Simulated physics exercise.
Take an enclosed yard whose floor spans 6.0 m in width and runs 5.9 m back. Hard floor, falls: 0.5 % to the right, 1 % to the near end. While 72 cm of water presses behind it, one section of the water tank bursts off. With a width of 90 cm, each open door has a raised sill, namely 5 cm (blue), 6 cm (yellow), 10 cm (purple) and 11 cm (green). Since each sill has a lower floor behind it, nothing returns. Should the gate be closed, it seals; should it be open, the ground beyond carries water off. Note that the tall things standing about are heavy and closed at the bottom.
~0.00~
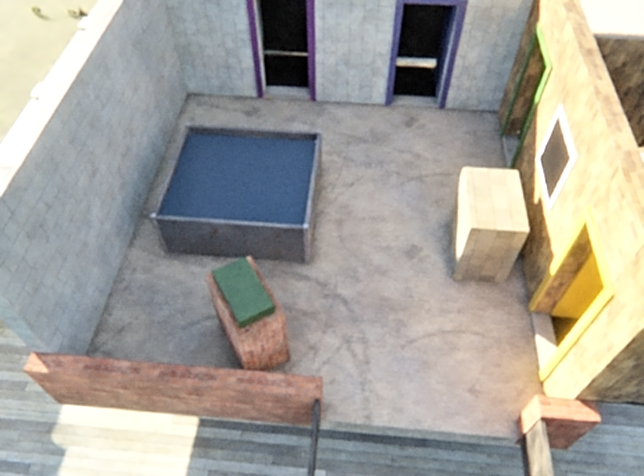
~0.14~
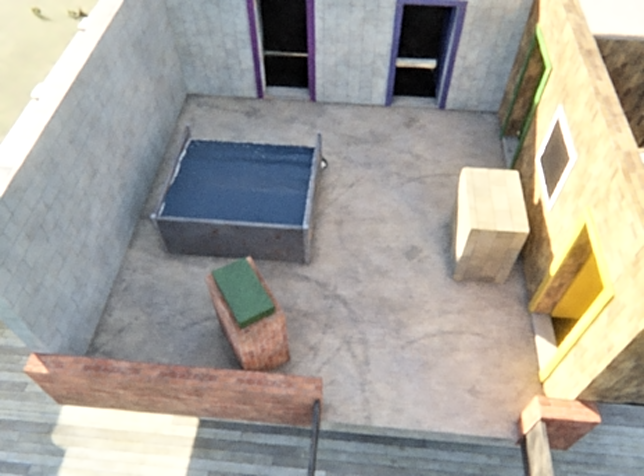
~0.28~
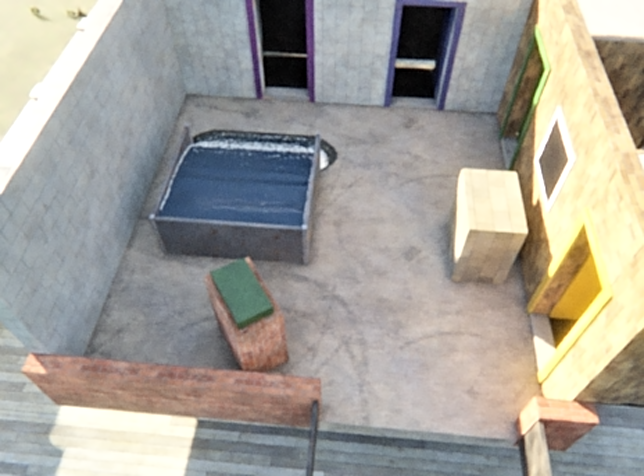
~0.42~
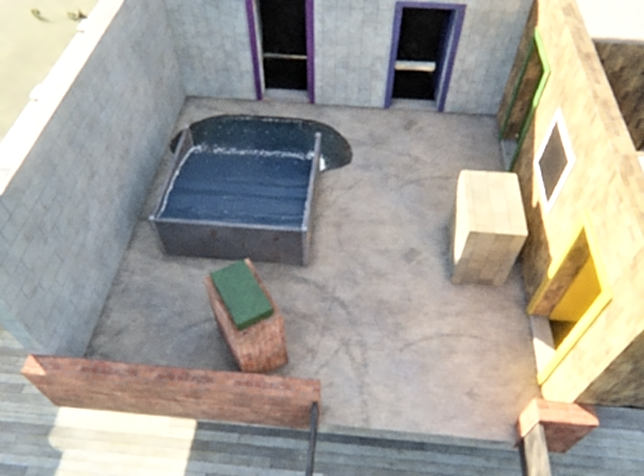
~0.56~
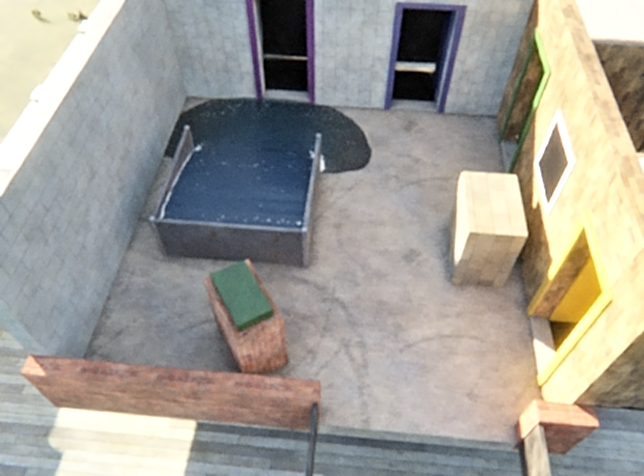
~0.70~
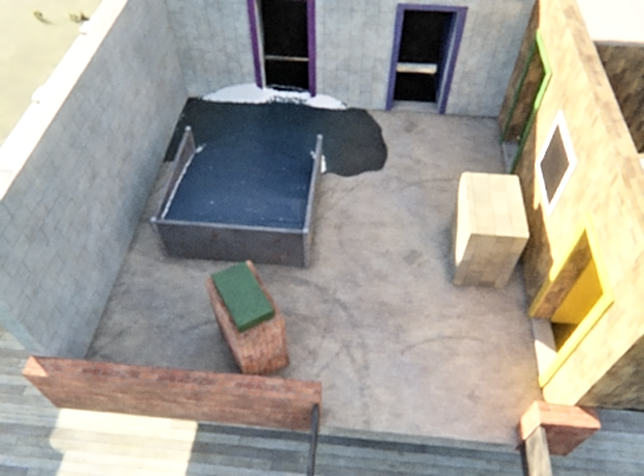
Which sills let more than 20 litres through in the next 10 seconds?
One by one: Blue door: Surplus; yellow door: Short; purple door: Surplus; green door: Surplus.
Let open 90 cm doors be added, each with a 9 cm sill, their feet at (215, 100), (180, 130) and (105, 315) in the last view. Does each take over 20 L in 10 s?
First doorway gets there, second gets there, third falls short.
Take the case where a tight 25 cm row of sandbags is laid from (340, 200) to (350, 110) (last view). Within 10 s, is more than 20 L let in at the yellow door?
At yellow, compared with that limit: Limit not reached.
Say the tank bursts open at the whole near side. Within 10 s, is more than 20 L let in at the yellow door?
Measured against that limit, the yellow door goes beyond it.
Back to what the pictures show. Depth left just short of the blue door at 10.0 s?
About 8.0 cm.
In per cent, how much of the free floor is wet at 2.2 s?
I'd say around 30 %.
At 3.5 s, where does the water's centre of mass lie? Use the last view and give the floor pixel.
Centre: Approx. (289, 165) px.
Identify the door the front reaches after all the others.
Yellow.
After 1.4 s water covers 25 % of the floor and is deepest (48 cm) near (187, 101); blue door 8 cm at the sill, 0 L in, yellow door not reached, purple door 39 cm at the sill, 182 L in, green door not reached.
After 2.2 s water covers 30 % of the floor and is deepest (37 cm) near (267, 119); blue door 10 cm at the sill, 6 L in, yellow door not reached, purple door 35 cm at the sill, 380 L in, green door not reached.
After 3.5 s water covers 50 % of the floor and is deepest (22 cm) near (478, 132); blue door 8 cm at the sill, 20 L in, yellow door not reached, purple door 19 cm at the sill, 524 L in, green door 18 cm at the sill, 14 L in.
After 6.0 s water covers 80 % of the floor and is deepest (20 cm) near (213, 396); blue door 5 cm at the sill, 27 L in, yellow door 5 cm at the sill, 0 L in, purple door 7 cm at the sill, 552 L in, green door 15 cm at the sill, 64 L in.
After 10.0 s water covers 95 % of the floor and is deepest (11 cm) near (241, 398); blue door 8 cm at the sill, 41 L in, yellow door 2 cm at the sill, 1 L in, purple door 6 cm at the sill, 552 L in, green door 8 cm at the sill, 75 L in.
